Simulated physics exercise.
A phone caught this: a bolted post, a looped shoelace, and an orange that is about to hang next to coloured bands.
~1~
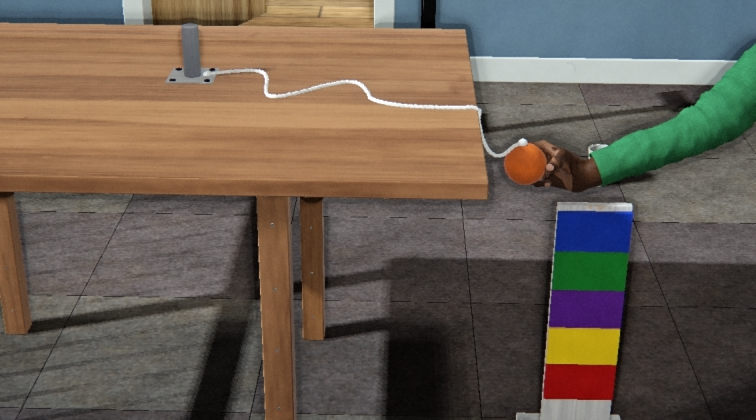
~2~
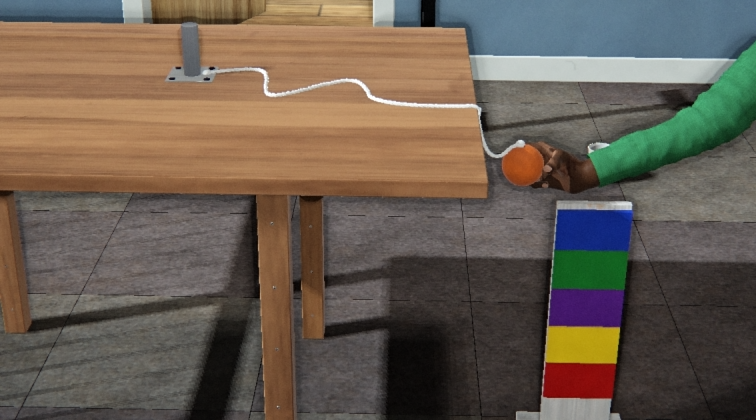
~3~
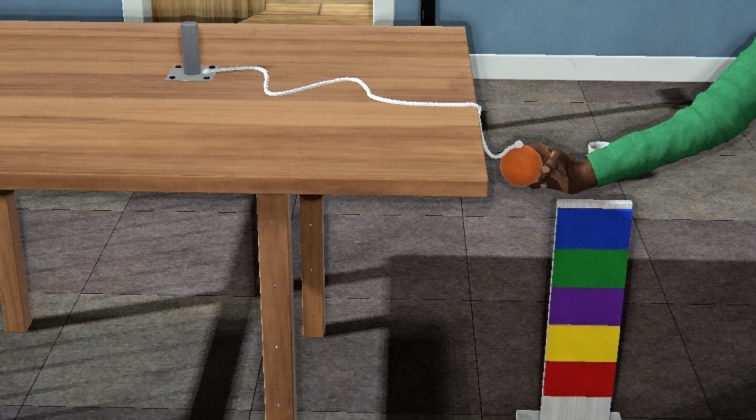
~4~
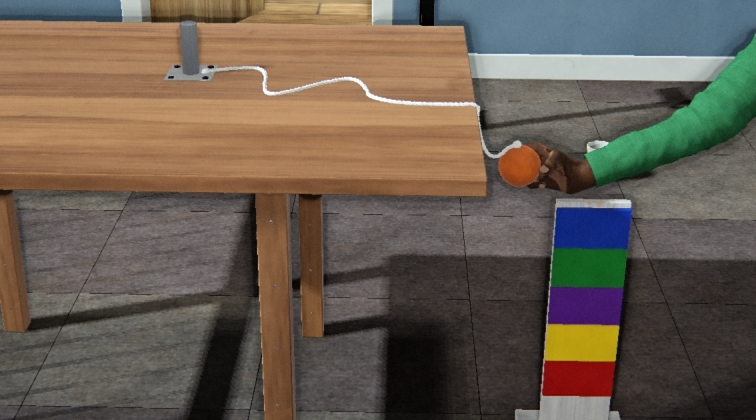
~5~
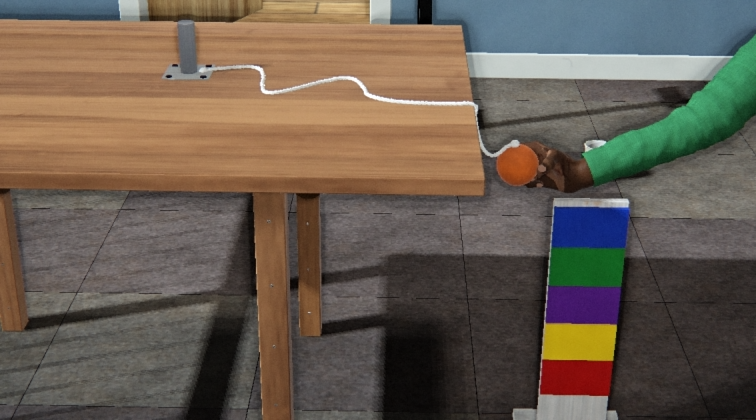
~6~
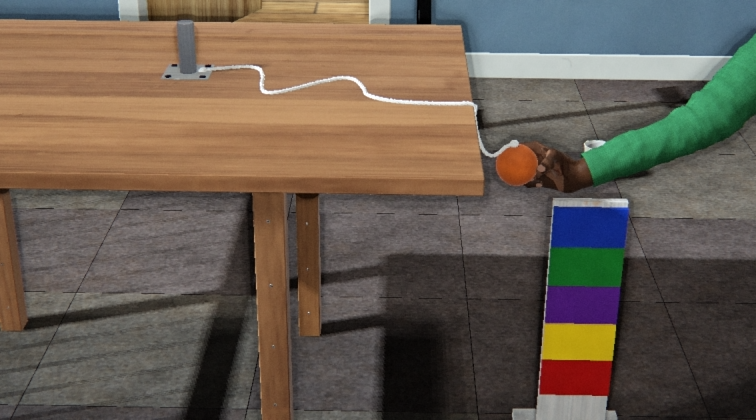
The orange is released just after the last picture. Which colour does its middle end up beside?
Purple.
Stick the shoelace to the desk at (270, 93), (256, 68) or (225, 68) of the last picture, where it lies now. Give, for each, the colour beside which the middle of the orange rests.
In order: Green; purple; purple.
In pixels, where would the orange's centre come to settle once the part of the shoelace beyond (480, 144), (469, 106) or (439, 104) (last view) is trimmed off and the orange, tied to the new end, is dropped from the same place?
The pixels are (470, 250) for the first, (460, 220) for the second and (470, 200) for the third.
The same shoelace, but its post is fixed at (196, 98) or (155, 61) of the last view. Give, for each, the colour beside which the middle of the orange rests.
Yellow; green.
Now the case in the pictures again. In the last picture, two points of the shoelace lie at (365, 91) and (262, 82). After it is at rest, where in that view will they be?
Roughly at (469, 92), and the other roughly at (300, 78).
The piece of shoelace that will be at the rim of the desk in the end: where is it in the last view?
About (365, 91).
Early on, orange near (498, 297); level with purple.
Midway, orange near (429, 281); level with purple.
Near the end, orange near (479, 293); level with purple.
Finally, orange near (465, 293); level with purple. The purple one.
